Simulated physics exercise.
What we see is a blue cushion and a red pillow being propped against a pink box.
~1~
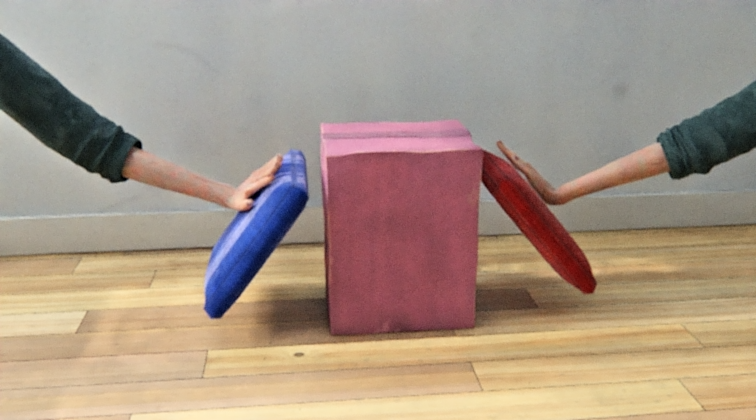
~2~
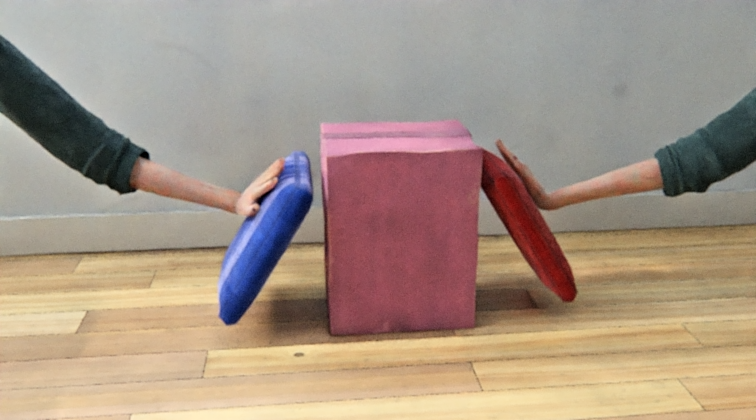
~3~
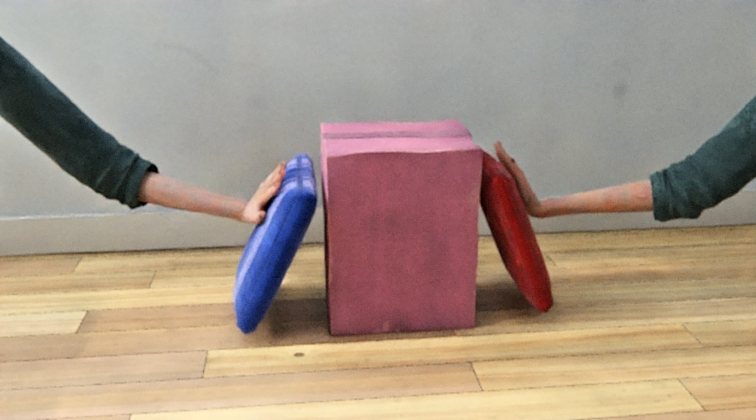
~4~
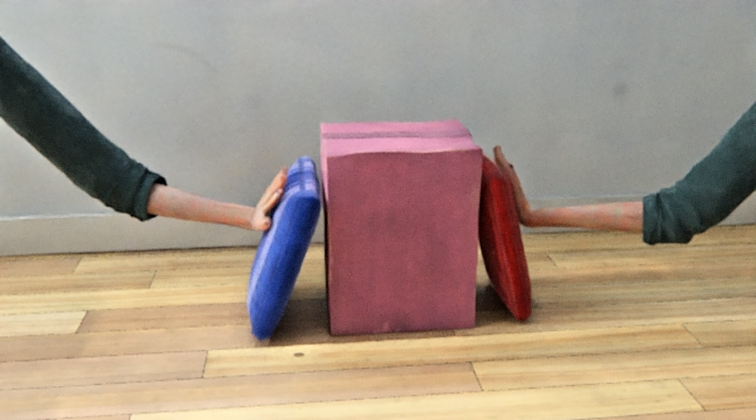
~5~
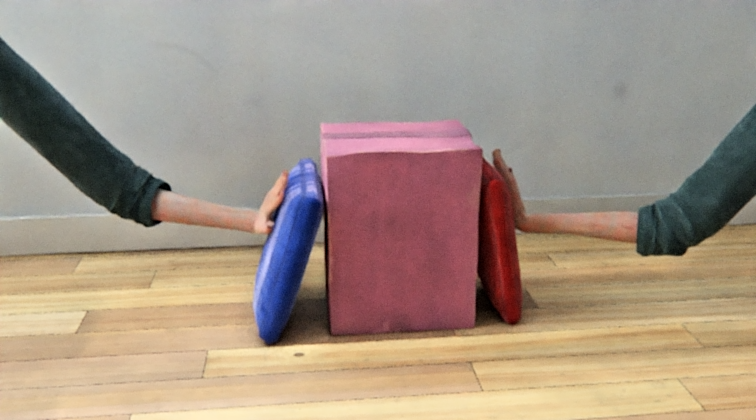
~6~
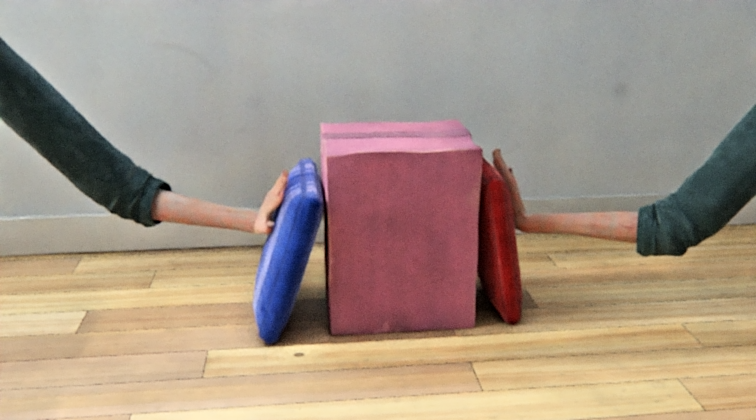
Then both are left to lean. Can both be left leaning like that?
The blue cushion remains propped up; the red pillow keeps leaning.
Then, 0.36 s after the last picture, cushion leaning near (290, 247); pillow leaning near (491, 235).
At rest, cushion leaning near (289, 247); pillow leaning near (491, 235). The blue cushion keeps leaning and the red pillow holds its lean.
